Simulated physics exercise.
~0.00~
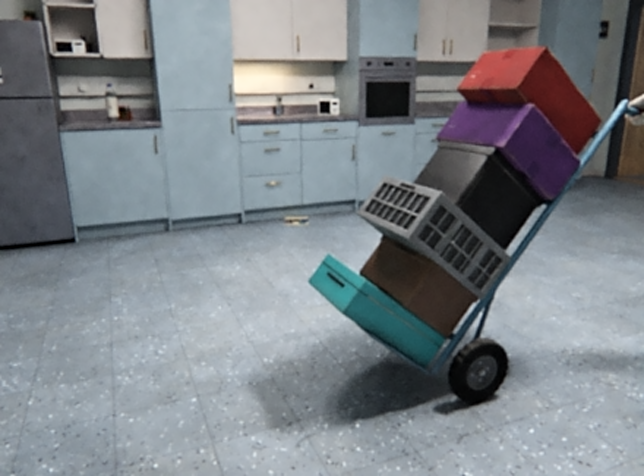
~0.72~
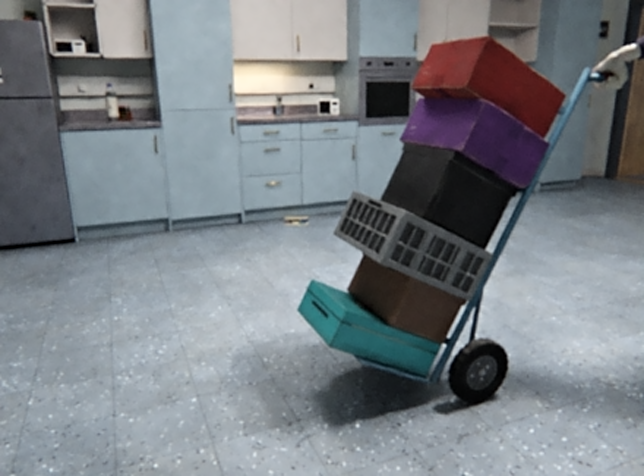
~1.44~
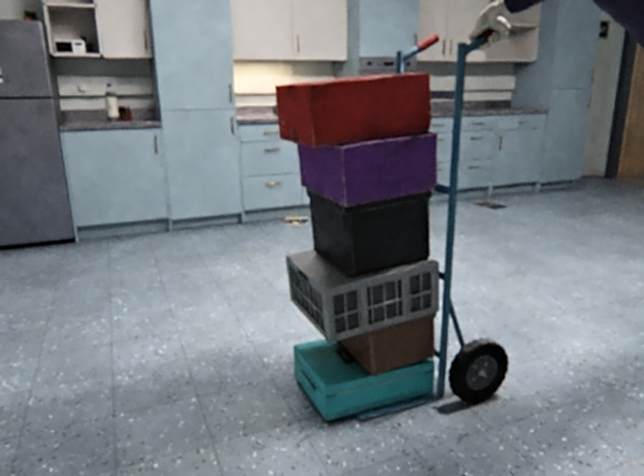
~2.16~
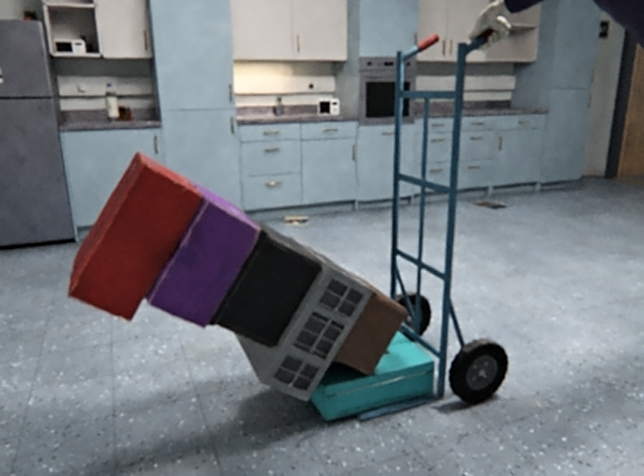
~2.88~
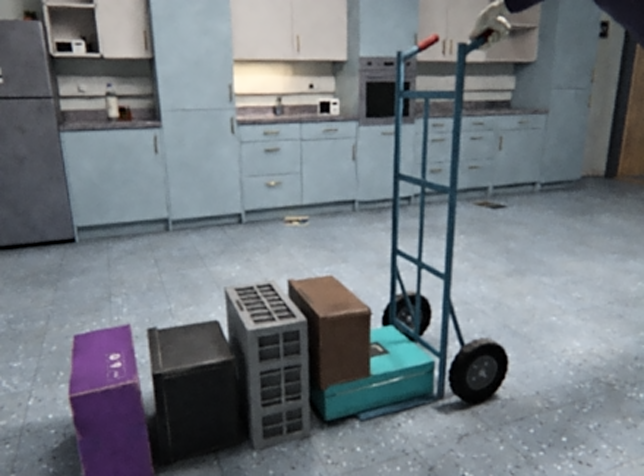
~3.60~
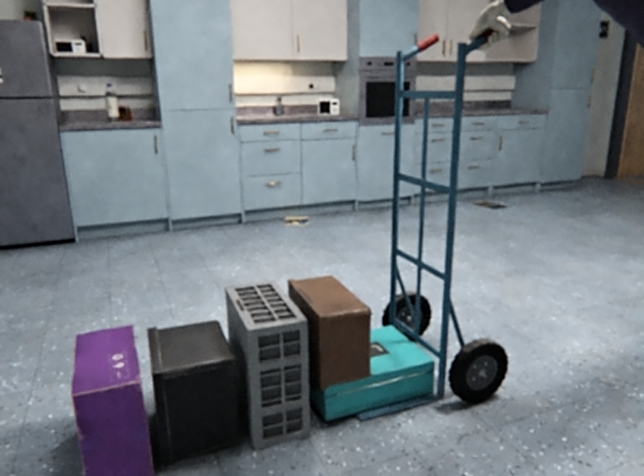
A blue hand truck carrying a leaning stack of six boxes and containers stands tilted back on a speckled grey floor, seen from a still viewpoint facing pale blue kitchen cabinets. From the top down, the load is red, purple, black, grey crate, brown and turquoise. A gloved hand at the handle swings the truck forward until it stands upright. The upper stack keeps going, toppling left while the turquoise box stays on the truck. At the end, the purple, black and grey pieces stand in a row on the floor, the brown one rests tipped on the turquoise box, and the red one is out of view.
